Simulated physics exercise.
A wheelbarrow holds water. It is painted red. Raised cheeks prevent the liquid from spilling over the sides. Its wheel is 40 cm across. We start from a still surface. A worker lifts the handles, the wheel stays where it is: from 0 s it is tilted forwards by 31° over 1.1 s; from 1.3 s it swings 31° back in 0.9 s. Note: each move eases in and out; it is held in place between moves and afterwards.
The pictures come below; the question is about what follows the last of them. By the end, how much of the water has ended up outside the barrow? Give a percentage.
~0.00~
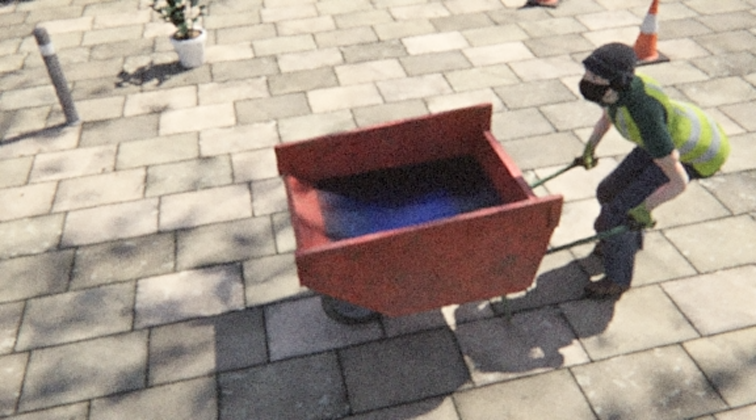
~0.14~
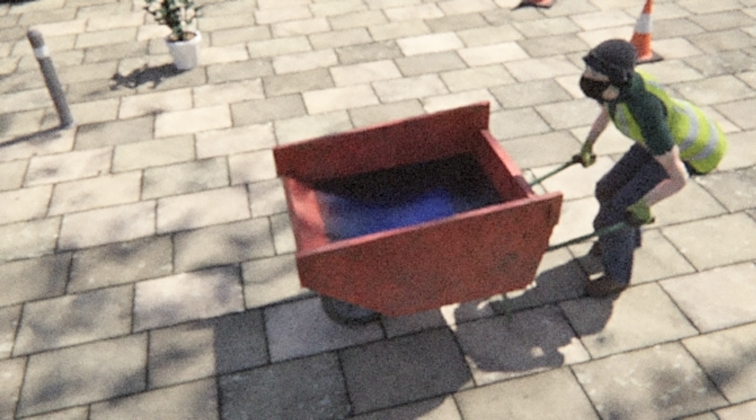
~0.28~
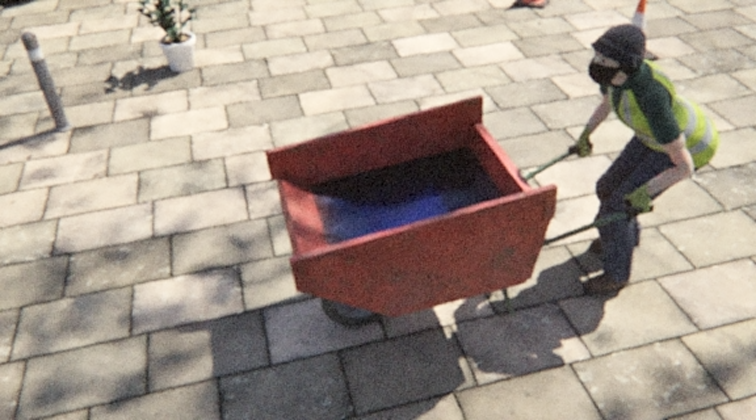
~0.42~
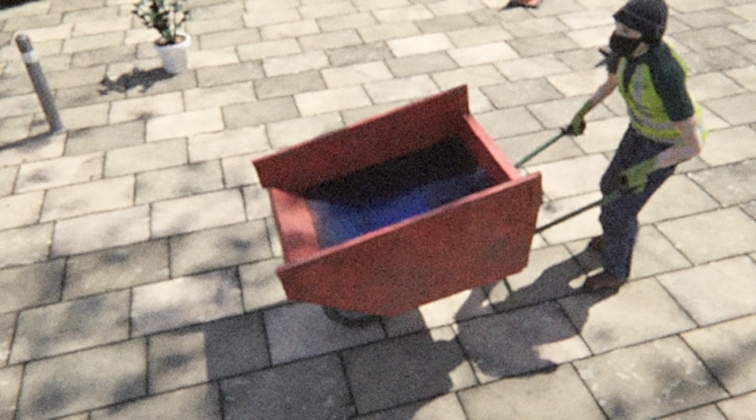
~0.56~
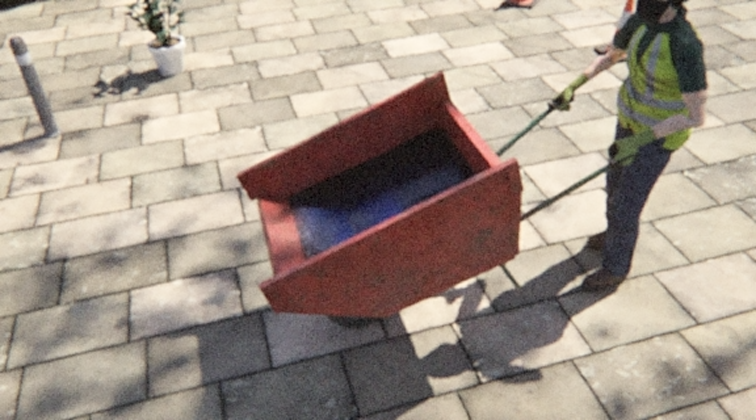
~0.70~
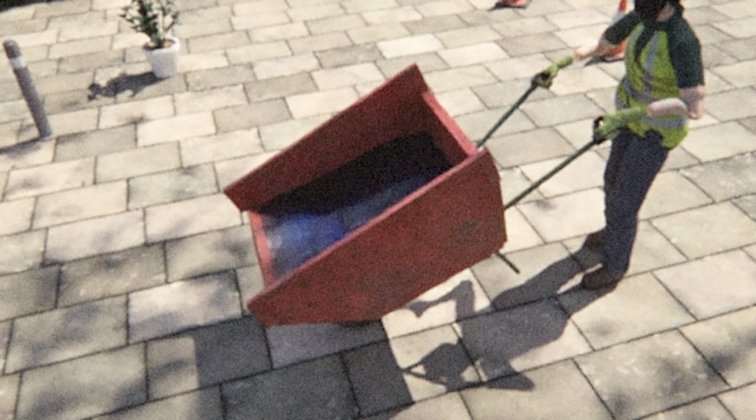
Close to 90 per cent.
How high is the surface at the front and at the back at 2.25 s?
The front reads 0 cm and the back reads 4 cm.
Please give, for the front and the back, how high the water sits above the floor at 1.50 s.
Front level 0 cm, back level 0 cm.
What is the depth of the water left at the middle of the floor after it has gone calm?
It settles at around 2 cm at the middle.
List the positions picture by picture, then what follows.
In the first picture, the surface is at (368, 173) near the front wall; the surface is at (458, 158) near the back wall; the lip is at (310, 277); the front is on the left.
In the second picture, the surface is at (366, 174) near the front wall; the surface is at (456, 157) near the back wall.
In the third picture, the surface is at (362, 174) near the front wall; the surface is at (451, 152) near the back wall; the barrow is tilted 3° forwards.
In the fourth picture, the surface is at (352, 174) near the front wall; the surface is at (440, 143) near the back wall; the barrow is tilted 9° forwards.
In the fifth picture, the surface is at (339, 175) near the front wall; the surface is at (425, 135) near the back wall; the barrow is tilted 16° forwards.
In the sixth picture, the surface is at (325, 177) near the front wall; the surface is at (412, 135) near the back wall; the barrow is tilted 23° forwards; the lip is at (275, 316).
Then, 1.50 s in, the barrow is at 29° forwards, the surface stands 0 cm at the back and 0 cm at the front; 77 per cent is out, over the front.
Then, 2.25 s in, the surface stands 4 cm at the back and 1 cm at the front; 89 per cent is out, over the front.
Then, 3.00 s in, the surface stands 2 cm at the back and 2 cm at the front; 89 per cent is out, over the front.
Then, 5.09 s in, 90 per cent is out, over the front, 103 of 115 litres.
